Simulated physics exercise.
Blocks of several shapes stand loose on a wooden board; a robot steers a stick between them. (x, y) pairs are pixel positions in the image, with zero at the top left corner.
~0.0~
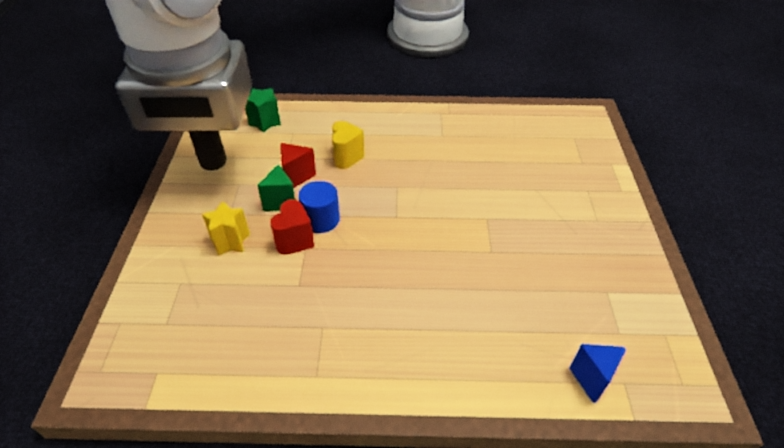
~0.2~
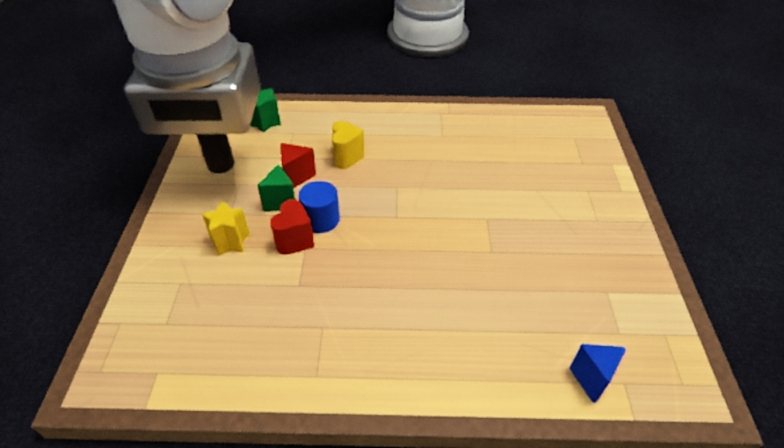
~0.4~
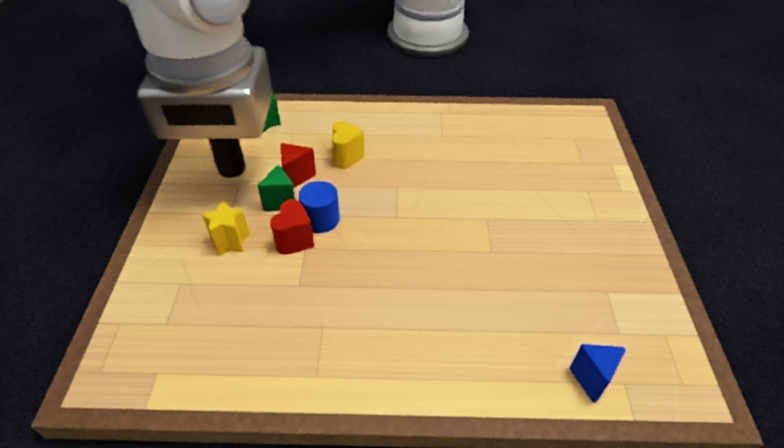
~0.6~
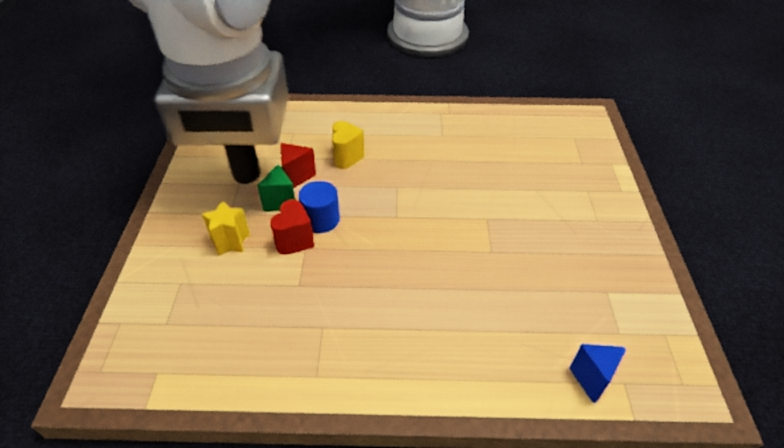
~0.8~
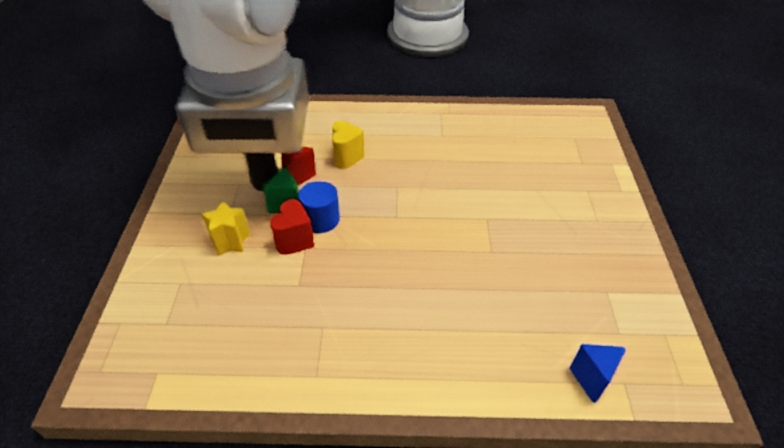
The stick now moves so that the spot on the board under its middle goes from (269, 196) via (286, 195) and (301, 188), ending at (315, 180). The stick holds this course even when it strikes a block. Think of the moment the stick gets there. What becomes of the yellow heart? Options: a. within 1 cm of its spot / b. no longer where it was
The one that fits is a, within 1 cm of its spot.
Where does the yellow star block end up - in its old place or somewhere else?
It keeps its spot.
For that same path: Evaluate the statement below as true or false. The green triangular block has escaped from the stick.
It is true.
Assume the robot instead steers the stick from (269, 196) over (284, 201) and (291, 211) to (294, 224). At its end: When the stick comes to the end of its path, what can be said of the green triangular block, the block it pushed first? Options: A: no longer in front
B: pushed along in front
My answer is option B.
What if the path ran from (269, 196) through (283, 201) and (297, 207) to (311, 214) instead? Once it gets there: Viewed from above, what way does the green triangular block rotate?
Answer: With the clock.
What follows on the original path. Halfway along, stick (291, 179); green triangular block (294, 183), turned 40° clockwise; red triangular block (301, 148), turned 40° anticlockwise; blue disc (321, 196).
At the end, stick (313, 168); yellow star block in place; green triangular block (294, 183), turned 40° clockwise; red triangular block (312, 138), turned 85° anticlockwise; blue disc (321, 196); yellow heart in place.
